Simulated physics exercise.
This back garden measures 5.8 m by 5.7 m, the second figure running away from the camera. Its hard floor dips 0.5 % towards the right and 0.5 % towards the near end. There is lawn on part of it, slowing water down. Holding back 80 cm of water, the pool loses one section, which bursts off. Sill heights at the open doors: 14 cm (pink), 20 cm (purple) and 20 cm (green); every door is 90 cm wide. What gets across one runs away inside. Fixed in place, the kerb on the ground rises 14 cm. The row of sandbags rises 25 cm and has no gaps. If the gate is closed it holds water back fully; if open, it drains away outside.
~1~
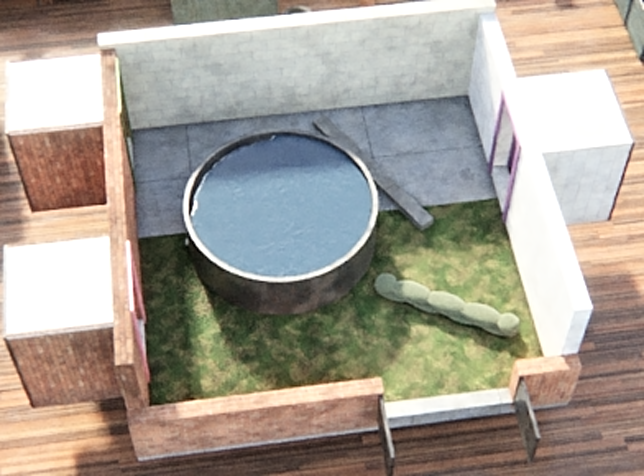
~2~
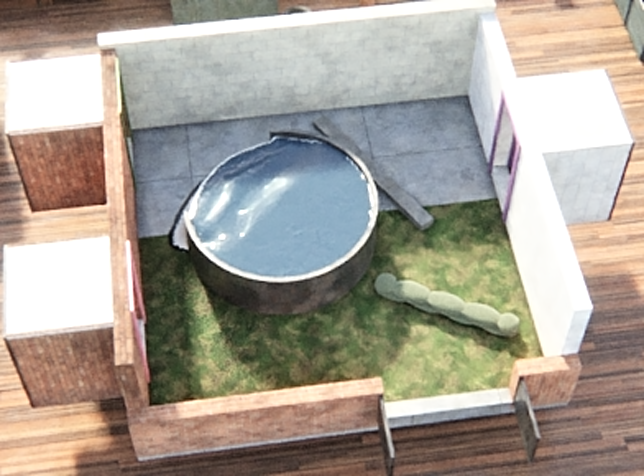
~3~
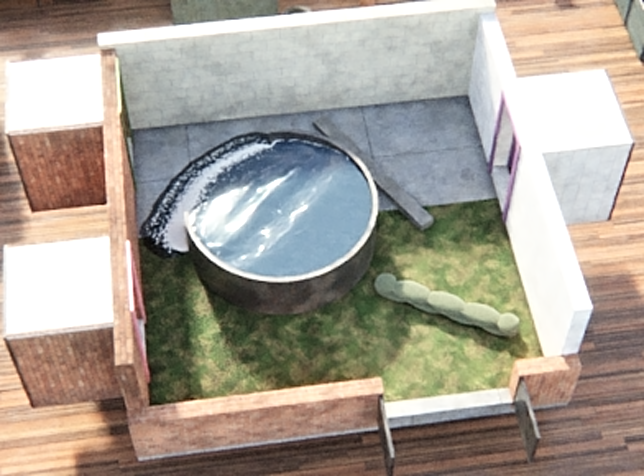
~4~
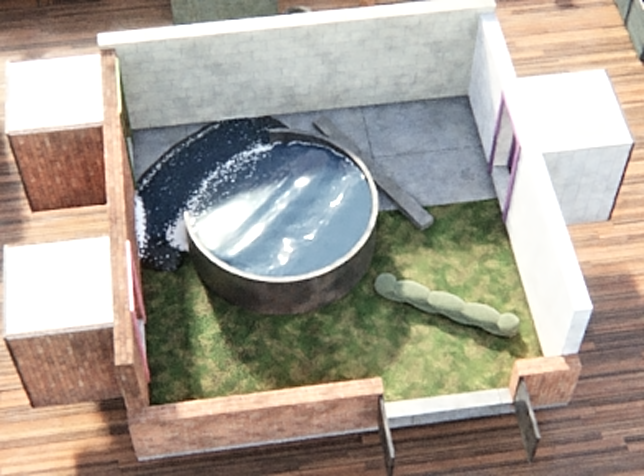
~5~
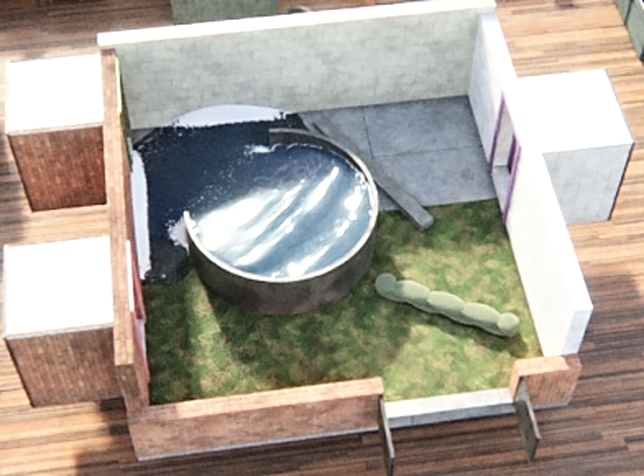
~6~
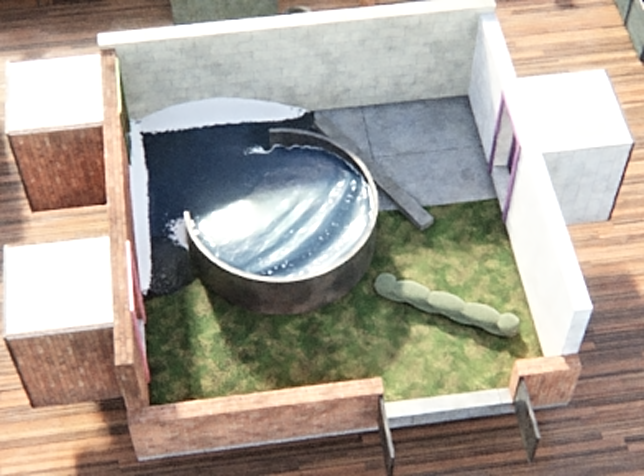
In a walled back garden, a round pool of still water loses a section at its back left, and dark, foam-edged water bursts out, spreading across the paving and lawn to the left and back walls.
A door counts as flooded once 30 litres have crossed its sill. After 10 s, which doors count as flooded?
After that time: The pink door is not flooded; the purple door is not flooded; the green door is flooded.
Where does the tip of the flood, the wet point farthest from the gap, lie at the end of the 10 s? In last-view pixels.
Near (550, 381).
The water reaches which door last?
That would be the purple one.
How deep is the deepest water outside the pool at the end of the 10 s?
I'd put it at close to 18 cm.
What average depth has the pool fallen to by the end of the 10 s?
Some 16 cm on average.
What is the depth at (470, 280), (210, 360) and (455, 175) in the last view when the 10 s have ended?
15, 10, 11 cm.
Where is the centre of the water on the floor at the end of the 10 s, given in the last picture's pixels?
Its balance point sits around (322, 244).
A moment later water covers 25 % of the floor and is deepest (72 cm) near (133, 150); pink door 3 cm at the sill, 0 L in, purple door not reached, green door 61 cm at the sill, 87 L in.
Soon after water covers 40 % of the floor and is deepest (56 cm) near (134, 158); pink door 7 cm at the sill, 0 L in, purple door not reached, green door 55 cm at the sill, 373 L in.
Next water covers 65 % of the floor and is deepest (34 cm) near (329, 146); pink door 11 cm at the sill, 0 L in, purple door 11 cm at the sill, 0 L in, green door 32 cm at the sill, 570 L in.
Later on water covers 95 % of the floor and is deepest (22 cm) near (255, 162); pink door 10 cm at the sill, 0 L in, purple door 10 cm at the sill, 0 L in, green door 17 cm at the sill, 600 L in.
At the end water covers 95 % of the floor and is deepest (18 cm) near (370, 184); pink door 10 cm at the sill, 0 L in, purple door 12 cm at the sill, 0 L in, green door 14 cm at the sill, 602 L in.
